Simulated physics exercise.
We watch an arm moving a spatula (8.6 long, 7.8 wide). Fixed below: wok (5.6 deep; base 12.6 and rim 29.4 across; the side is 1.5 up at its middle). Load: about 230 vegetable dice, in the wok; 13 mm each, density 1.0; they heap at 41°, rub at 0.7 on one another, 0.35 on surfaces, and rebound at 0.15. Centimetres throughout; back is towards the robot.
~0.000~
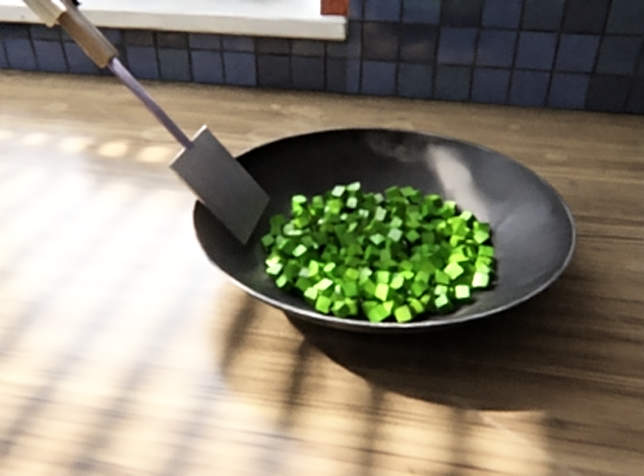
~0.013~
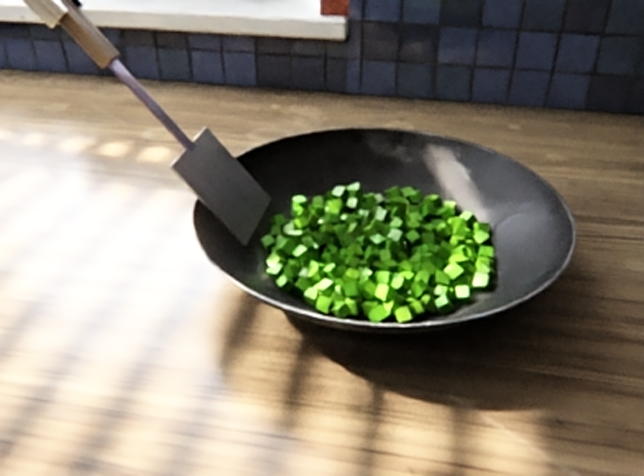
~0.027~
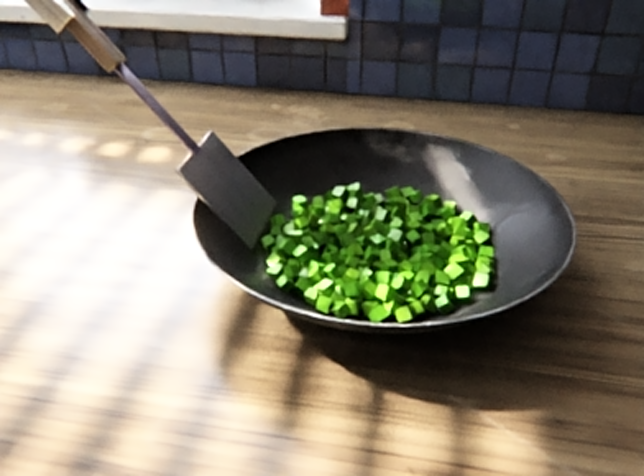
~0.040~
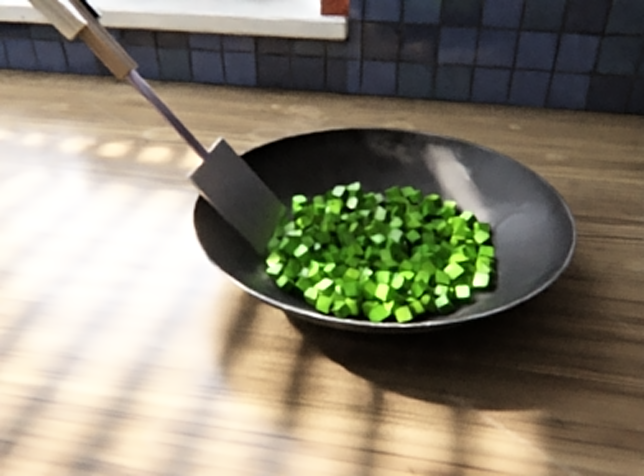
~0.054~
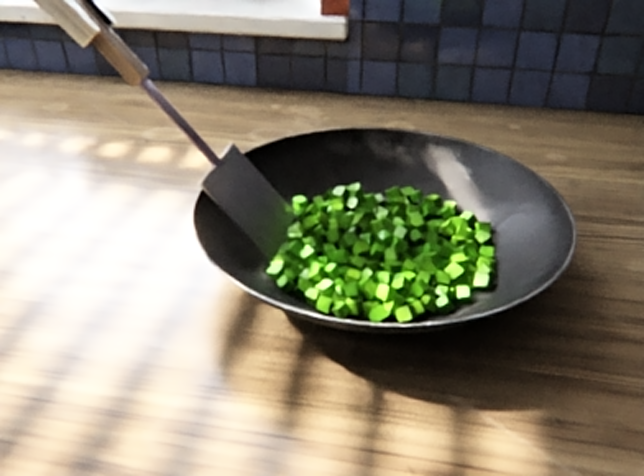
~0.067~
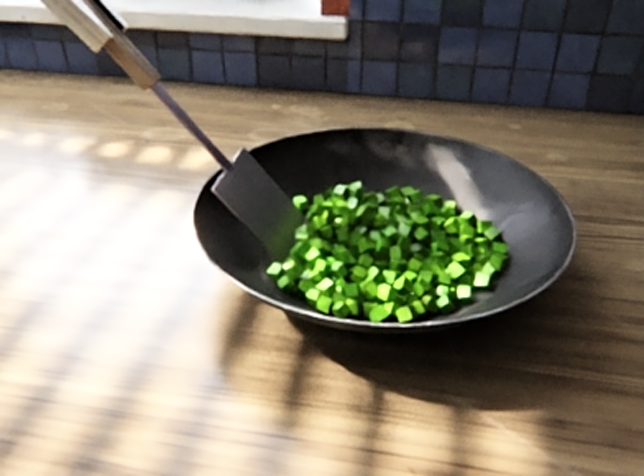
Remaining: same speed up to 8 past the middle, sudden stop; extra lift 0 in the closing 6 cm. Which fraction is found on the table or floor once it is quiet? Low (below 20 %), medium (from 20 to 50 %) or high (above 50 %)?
Answer: Low; below 20 % of the vegetable dice finish on the table or floor.
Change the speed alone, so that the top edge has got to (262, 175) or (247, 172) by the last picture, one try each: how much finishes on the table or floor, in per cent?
Some 20 and 15 per cent.
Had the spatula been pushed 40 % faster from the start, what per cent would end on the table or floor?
Then about 15 per cent.
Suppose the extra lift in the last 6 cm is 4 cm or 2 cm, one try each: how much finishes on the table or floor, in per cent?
About 10 and 10 per cent.
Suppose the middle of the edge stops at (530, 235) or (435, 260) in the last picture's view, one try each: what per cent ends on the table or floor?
About 45 and 5 per cent.
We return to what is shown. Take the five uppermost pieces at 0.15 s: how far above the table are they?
Some 5 cm.
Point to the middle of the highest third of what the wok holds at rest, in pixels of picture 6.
Around (518, 232).
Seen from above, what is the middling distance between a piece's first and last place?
Roughly 8 cm.
After 0.15 s, sloping 50°, highest piece 6 above the table; 232 in the wok.
After 0.23 s, sloping 50°, highest piece 8 above the table; 227 in the wok, 5 on the blade or in flight.
After 0.47 s, sloping 50°, highest piece 6 above the table; 204 in the wok, 27 on the table or floor, 1 on the blade or in flight.
After 1.52 s, sloping 50°, highest piece 6 above the table; 204 in the wok, 28 on the table or floor.
In the end, 204 in the wok, 28 on the table or floor. That is 12 % on the table or floor.
